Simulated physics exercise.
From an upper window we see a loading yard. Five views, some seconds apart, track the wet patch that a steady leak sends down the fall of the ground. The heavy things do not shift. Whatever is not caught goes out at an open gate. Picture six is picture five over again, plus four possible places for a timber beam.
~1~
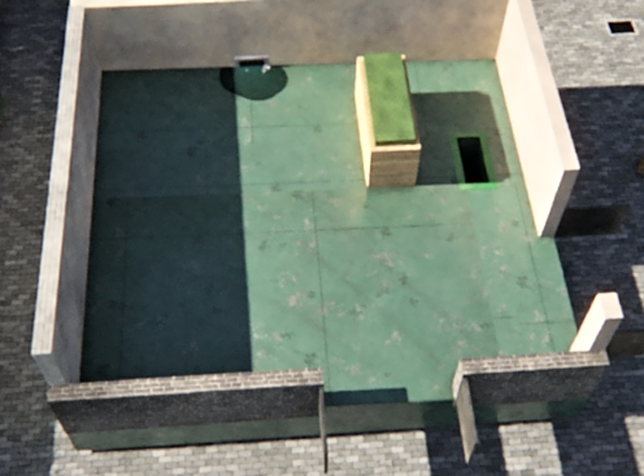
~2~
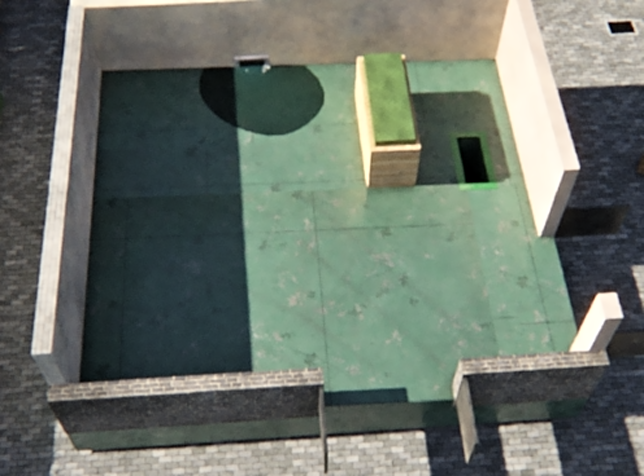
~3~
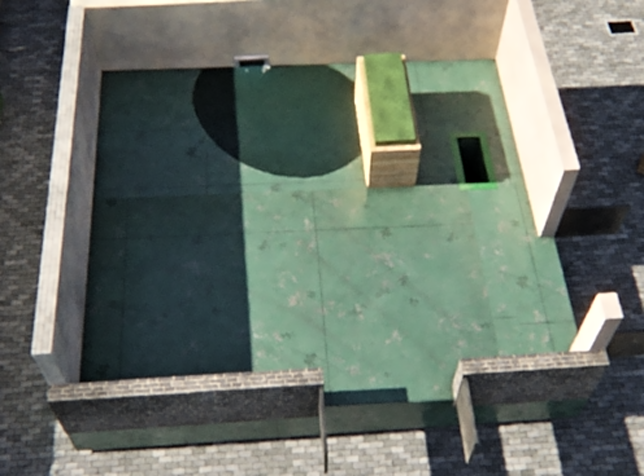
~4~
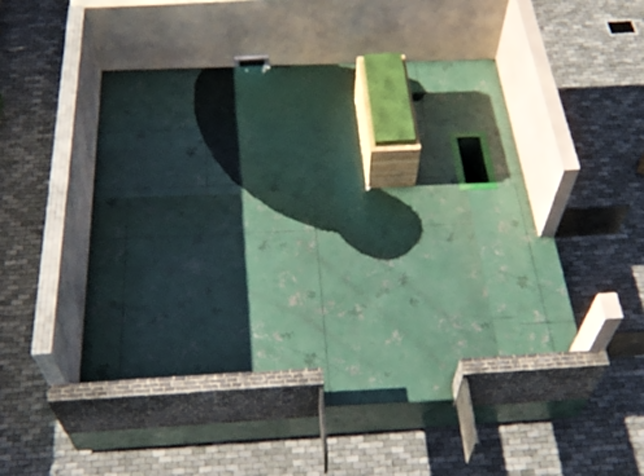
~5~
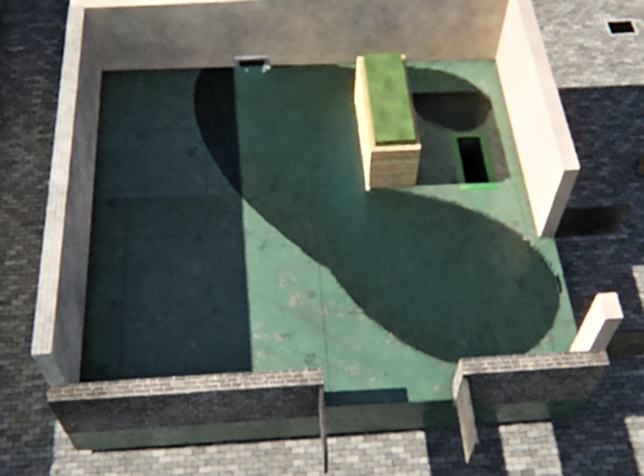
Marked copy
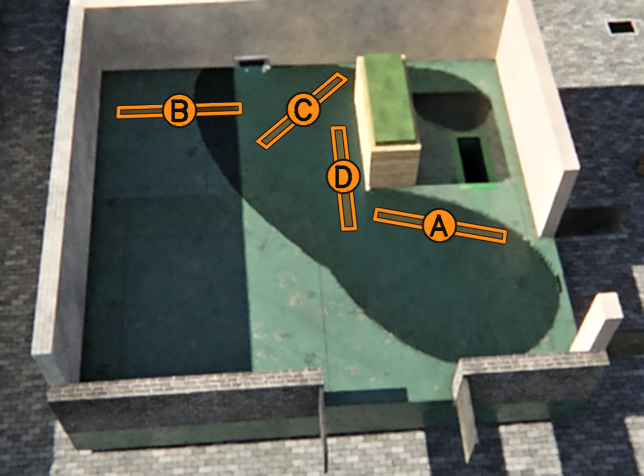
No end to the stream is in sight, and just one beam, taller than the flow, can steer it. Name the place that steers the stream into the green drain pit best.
Position C does it best.
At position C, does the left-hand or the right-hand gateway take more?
More leaves on the right.
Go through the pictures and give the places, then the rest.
Outfall at (252, 62); green drain pit at (473, 160); open gate at (553, 294); open gate at (388, 388); water covers 2 % of the ground and shows as far out as (259, 94); green drain pit still dry.
Water covers 6 % of the ground and shows as far out as (315, 113); green drain pit still dry.
Water covers 13 % of the ground and shows as far out as (341, 161); green drain pit still dry.
Water covers 20 % of the ground and shows as far out as (417, 236); green drain pit still dry.
Water covers 36 % of the ground and shows as far out as (546, 327); green drain pit still dry.
On the marked copy, A from (375, 214) to (504, 236); B from (118, 112) to (240, 108); C from (262, 144) to (341, 76); D from (349, 228) to (338, 127).
With A, about 3 % of the stream runs into the green drain pit, about 97 % out by the gates.
With B, about 2 % of the stream runs into the green drain pit, about 98 % out by the gates.
With C, about 8 % of the stream runs into the green drain pit, about 92 % out by the gates.
With D, about 2 % of the stream runs into the green drain pit, about 98 % out by the gates.
